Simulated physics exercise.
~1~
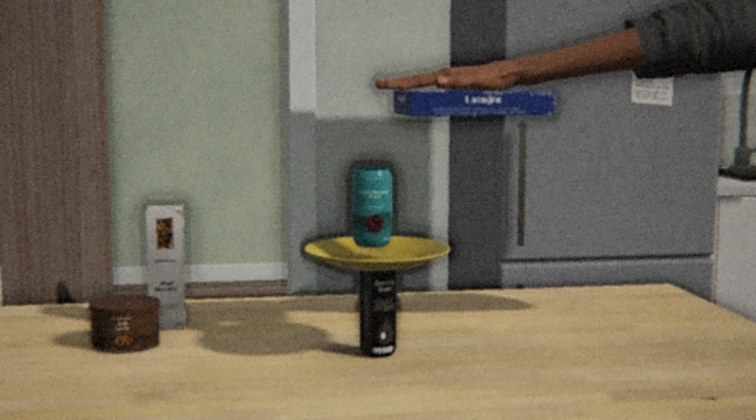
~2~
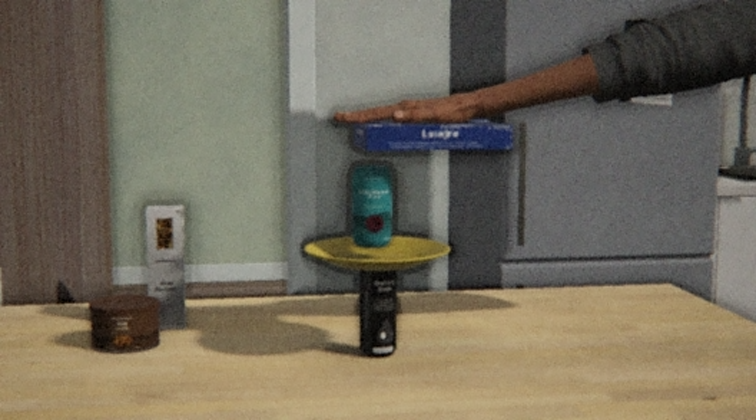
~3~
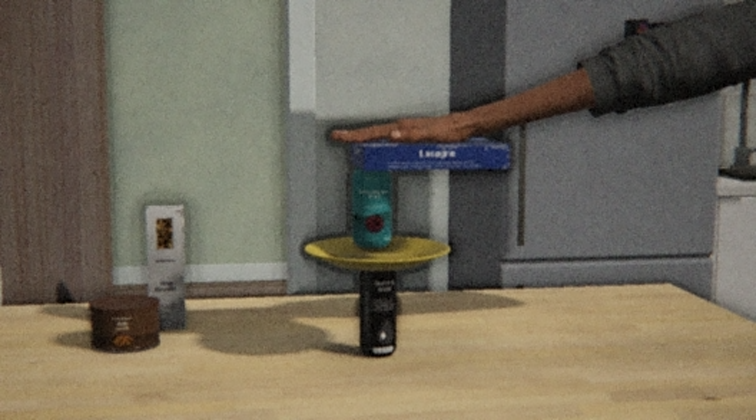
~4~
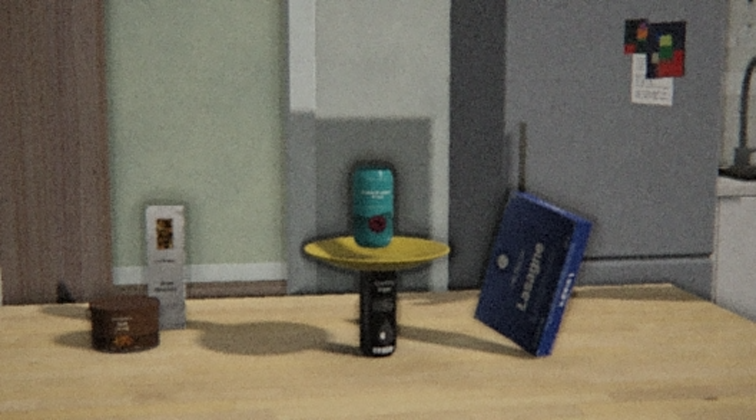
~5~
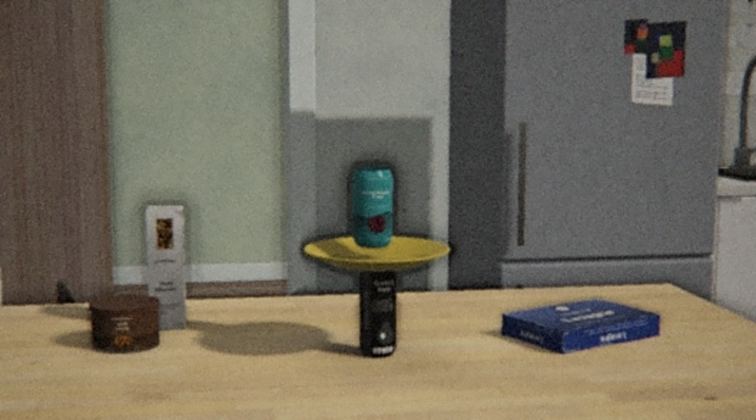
At the start, a turquoise can stands on a yellow plate balanced on a black can on a wooden table, with a brown tub and a pale carton to the left. A hand reaching in from the right holds a blue lasagne packet above the pile. It moves the packet left and lowers it onto the turquoise can, with much of the packet jutting out to the right. Once the hand is gone, the packet tumbles off the right side and tips against the tabletop. It ends lying flat on the table, while the cans and plate remain stacked.
